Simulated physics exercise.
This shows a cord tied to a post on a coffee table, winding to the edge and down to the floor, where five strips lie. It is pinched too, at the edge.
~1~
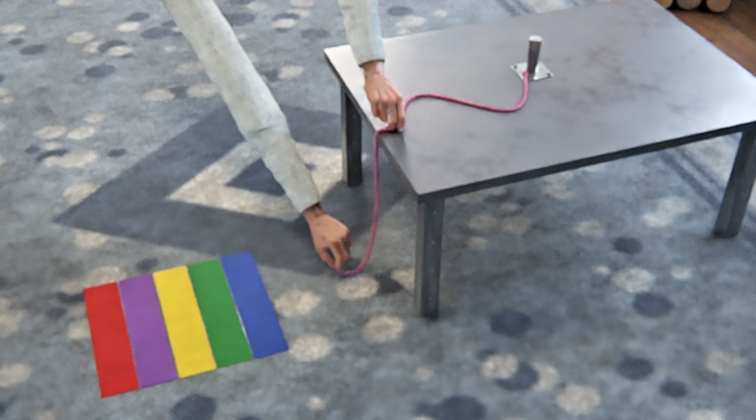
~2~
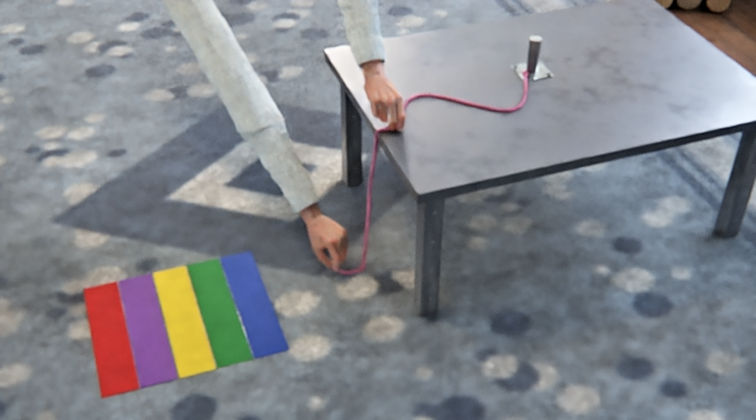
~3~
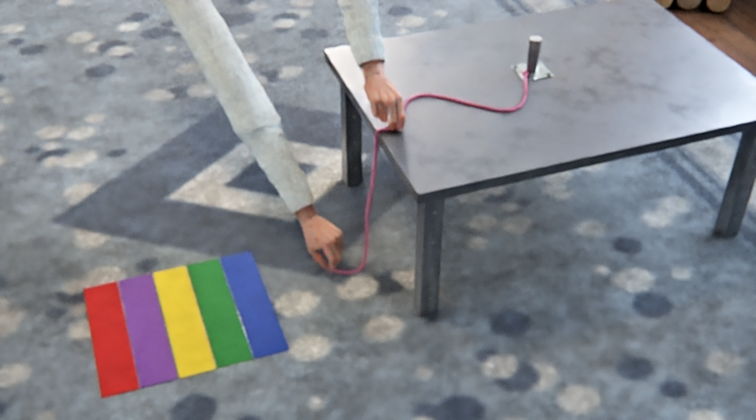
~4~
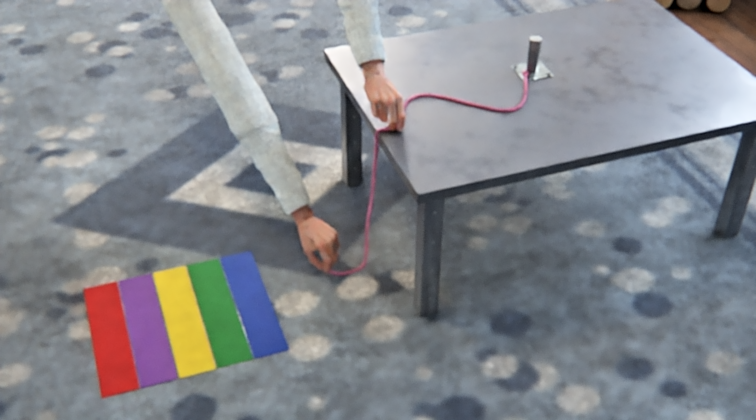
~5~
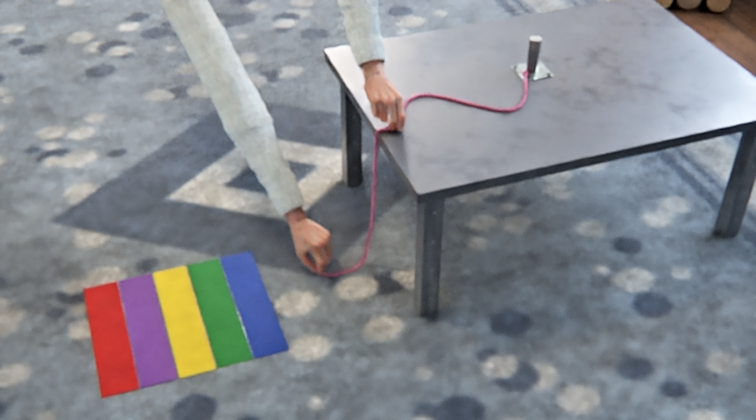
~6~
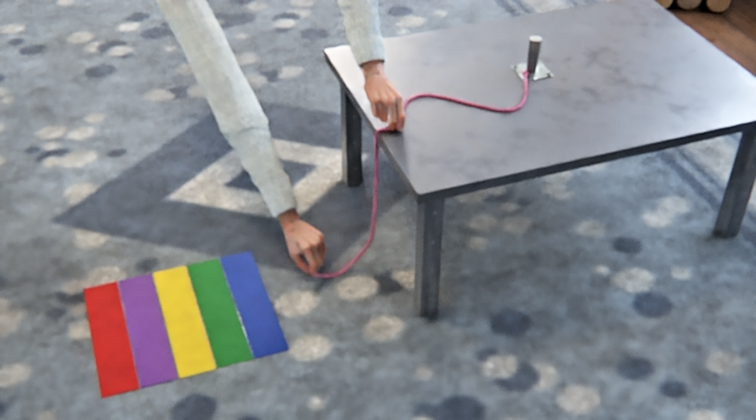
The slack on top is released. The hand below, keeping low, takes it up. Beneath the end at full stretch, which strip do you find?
You find the purple strip.
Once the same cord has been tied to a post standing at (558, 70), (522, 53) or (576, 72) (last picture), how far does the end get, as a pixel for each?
The three places are (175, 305), (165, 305) and (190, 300), in that order.
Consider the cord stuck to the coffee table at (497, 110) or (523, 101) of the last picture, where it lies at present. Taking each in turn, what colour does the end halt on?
Strip by try: Yellow / yellow.
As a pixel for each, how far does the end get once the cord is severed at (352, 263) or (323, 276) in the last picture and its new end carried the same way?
First try near (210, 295), second near (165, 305).
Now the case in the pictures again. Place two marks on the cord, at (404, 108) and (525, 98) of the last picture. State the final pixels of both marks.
The first finishes about (359, 139) and the second about (485, 86).
Early on, end near (213, 295); over green.
Midway, end near (168, 306); over yellow.
At the end of the slack, end near (139, 312); over purple. Over purple.
